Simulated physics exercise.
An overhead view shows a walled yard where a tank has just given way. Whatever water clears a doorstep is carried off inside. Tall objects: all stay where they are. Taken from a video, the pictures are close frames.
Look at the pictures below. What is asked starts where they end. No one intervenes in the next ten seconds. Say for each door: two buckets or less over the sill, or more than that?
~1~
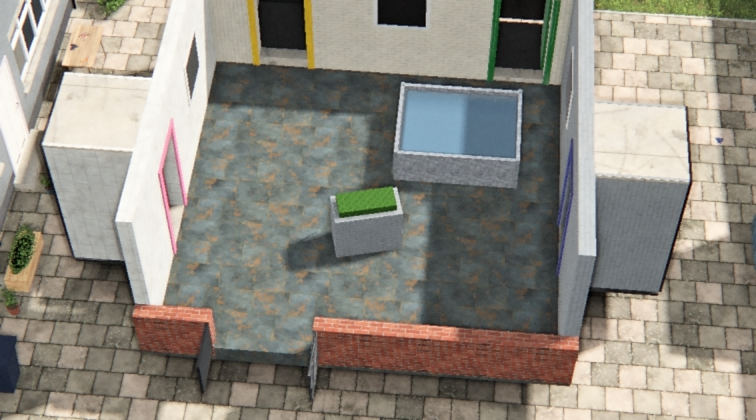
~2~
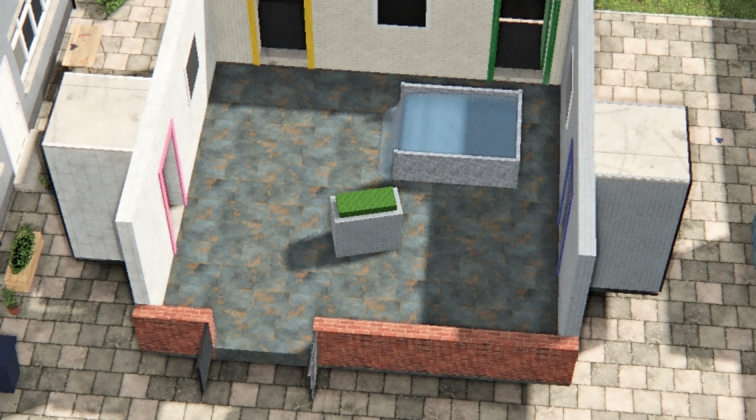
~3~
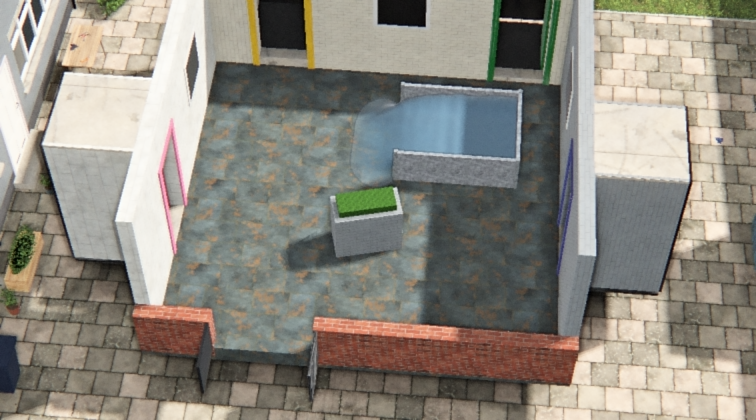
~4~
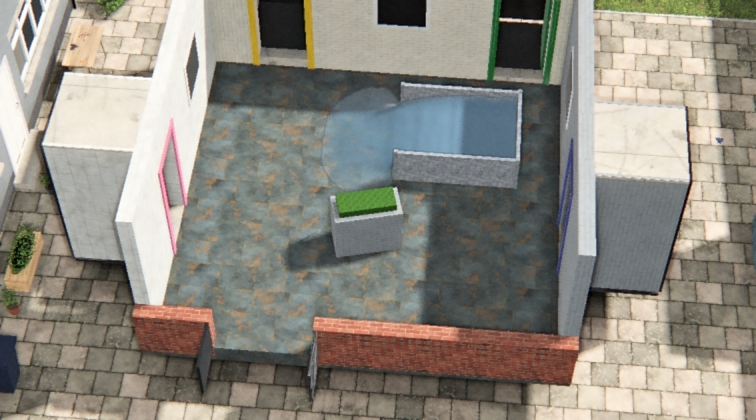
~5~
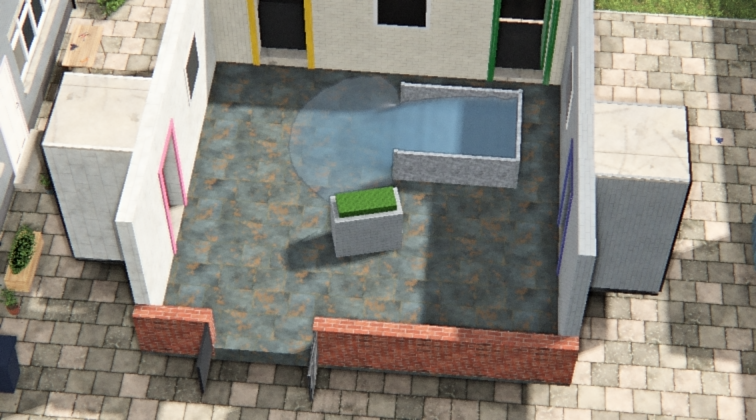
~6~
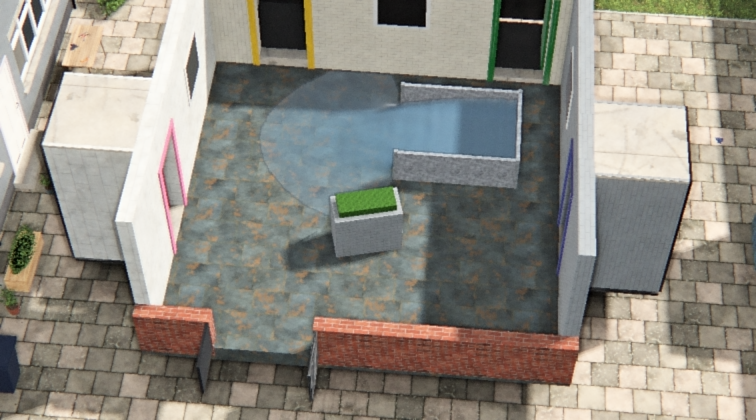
Blue door - two or less, green door - two or less, pink door - more, yellow door - two or less.
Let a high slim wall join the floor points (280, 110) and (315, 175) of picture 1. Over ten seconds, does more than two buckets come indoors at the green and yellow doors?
Note: Green remains short, yellow crosses the line.
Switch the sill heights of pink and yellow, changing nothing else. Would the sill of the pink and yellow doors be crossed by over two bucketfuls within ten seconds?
I reckon pink remains short and yellow crosses the line.
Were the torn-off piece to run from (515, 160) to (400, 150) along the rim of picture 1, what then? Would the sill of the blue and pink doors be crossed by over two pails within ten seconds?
Lab note: Blue door above the mark, pink door above the mark.
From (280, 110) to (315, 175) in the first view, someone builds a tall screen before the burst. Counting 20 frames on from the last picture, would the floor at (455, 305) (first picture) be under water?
Spot check: Untouched.
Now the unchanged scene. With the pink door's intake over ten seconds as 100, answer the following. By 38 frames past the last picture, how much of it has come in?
Approximately 90 per cent.
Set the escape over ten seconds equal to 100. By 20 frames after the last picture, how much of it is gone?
My reading is about 10 per cent.
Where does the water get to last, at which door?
Result: The door marked blue.
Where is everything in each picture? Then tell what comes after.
Still water in the water tank at (459, 124), in the first picture.
Water pours out at (401, 135) and has run to (394, 110), in the second picture.
The front is at (382, 101), out from the gap at (401, 137), in the third picture.
The front is at (342, 103), out from the gap at (401, 138), in the fourth picture.
The front is at (299, 120), out from the gap at (401, 138), in the fifth picture.
The front is at (267, 126), out from the gap at (401, 139), in the sixth picture.
A moment on, water covers 35 % of the floor; the blue door not reached, the green door not reached, the pink door not reached, the yellow door wet at the sill, nothing in.
Next, water covers 40 % of the floor; the blue door not reached, the green door not reached, the pink door under two buckets in, the yellow door wet at the sill, nothing in.
Then, water covers 45 % of the floor; the blue door not reached, the green door not reached, the pink door over two buckets in, the yellow door under two buckets in.
Later, water covers 65 % of the floor; the blue door not reached, the green door wet at the sill, nothing in, the pink door over two buckets in, the yellow door under two buckets in.
In the end, water covers 95 % of the floor; the blue door wet at the sill, nothing in, the green door wet at the sill, nothing in, the pink door over two buckets in, the yellow door under two buckets in.
